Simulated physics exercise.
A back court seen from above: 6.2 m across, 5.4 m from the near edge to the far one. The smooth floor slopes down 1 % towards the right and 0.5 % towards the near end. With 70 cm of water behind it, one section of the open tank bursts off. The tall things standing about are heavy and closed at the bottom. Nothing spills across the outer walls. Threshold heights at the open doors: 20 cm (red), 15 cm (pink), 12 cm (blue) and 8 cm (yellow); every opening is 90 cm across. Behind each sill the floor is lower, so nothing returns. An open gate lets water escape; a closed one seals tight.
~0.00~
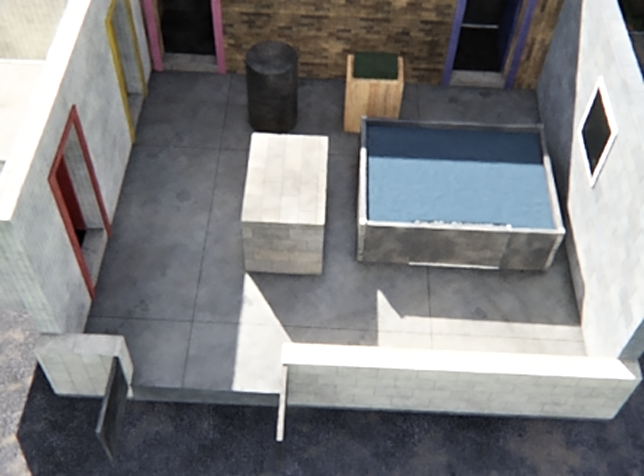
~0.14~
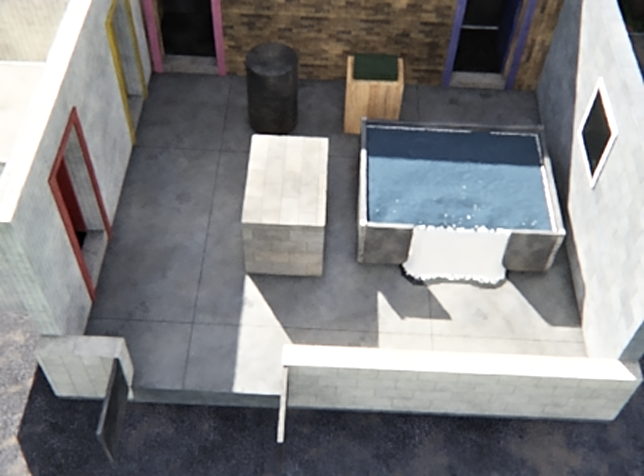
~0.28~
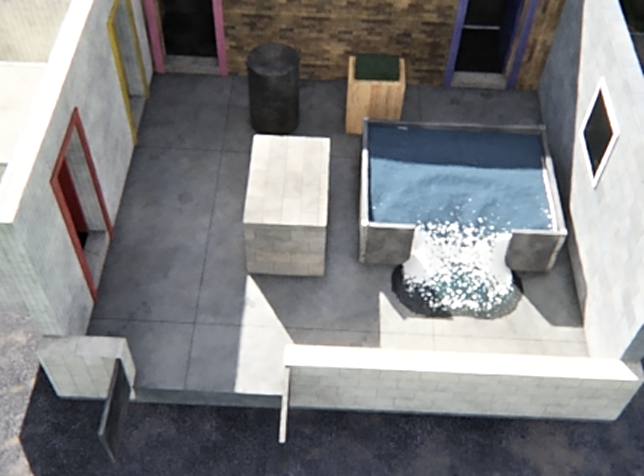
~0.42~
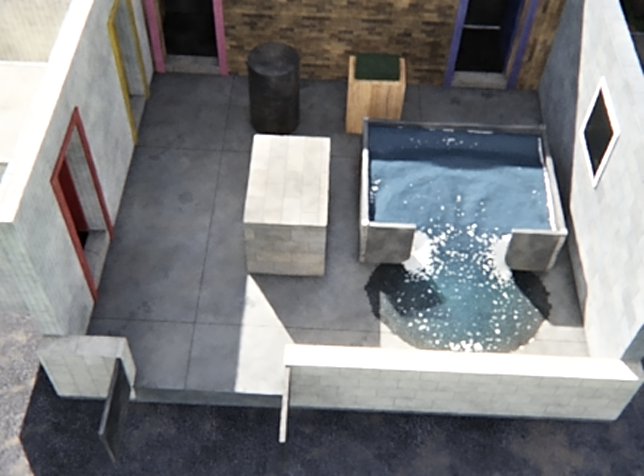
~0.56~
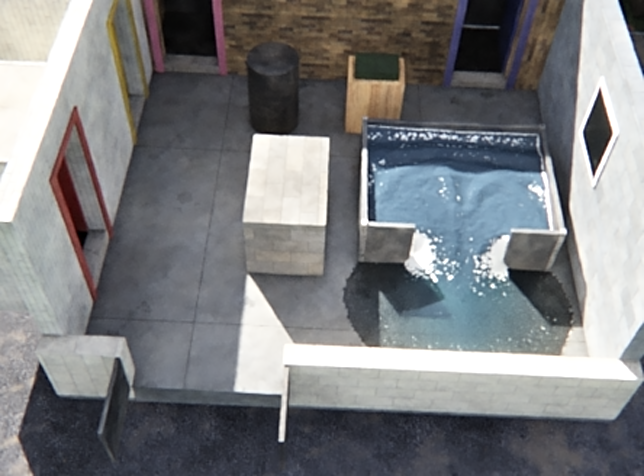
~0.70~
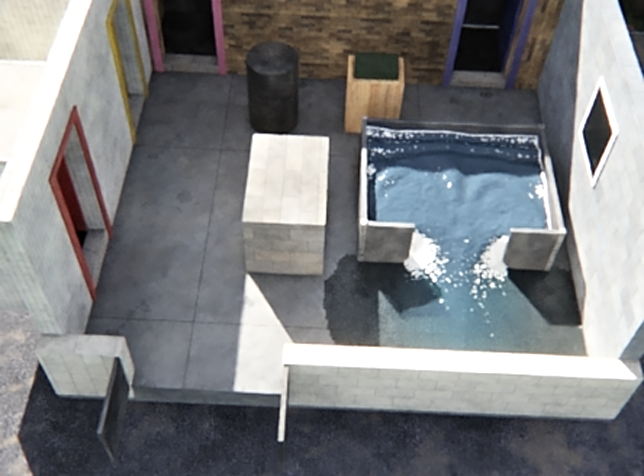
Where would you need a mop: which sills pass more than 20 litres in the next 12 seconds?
The water let in: At the red door it stays under the limit; at the pink door it stays under the limit; at the blue door it does not reach the limit; at the yellow door it stays under the limit.
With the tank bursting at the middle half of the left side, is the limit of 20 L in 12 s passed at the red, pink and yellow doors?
Against that limit: Red below, pink under, yellow above.
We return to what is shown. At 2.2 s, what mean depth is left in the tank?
About 37 cm.
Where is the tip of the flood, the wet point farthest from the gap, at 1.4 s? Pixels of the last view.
Around (243, 373).
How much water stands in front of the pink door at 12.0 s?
Roughly 7.5 cm deep.
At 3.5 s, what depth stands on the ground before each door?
In cm: Red 18, pink 0, blue 12, yellow 0.
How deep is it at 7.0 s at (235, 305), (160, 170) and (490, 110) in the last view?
About 8, 5 and 7 cm.
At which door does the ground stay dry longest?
Last comes the pink one.
After 1.4 s water covers 20 % of the floor and is deepest (66 cm) near (586, 390); red door not reached, pink door not reached, blue door not reached, yellow door not reached.
After 2.2 s water covers 35 % of the floor and is deepest (46 cm) near (586, 390); red door not reached, pink door not reached, blue door not reached, yellow door not reached.
After 3.5 s water covers 55 % of the floor and is deepest (32 cm) near (452, 383); red door 18 cm at the sill, 0 L in, pink door not reached, blue door 12 cm at the sill, 0 L in, yellow door not reached.
After 7.0 s water covers 95 % of the floor and is deepest (20 cm) near (586, 390); red door 12 cm at the sill, 0 L in, pink door 13 cm at the sill, 0 L in, blue door 9 cm at the sill, 9 L in, yellow door 4 cm at the sill, 0 L in.
After 12.0 s water covers 95 % of the floor and is deepest (14 cm) near (545, 170); red door 8 cm at the sill, 0 L in, pink door 8 cm at the sill, 0 L in, blue door 9 cm at the sill, 9 L in, yellow door 8 cm at the sill, 8 L in.
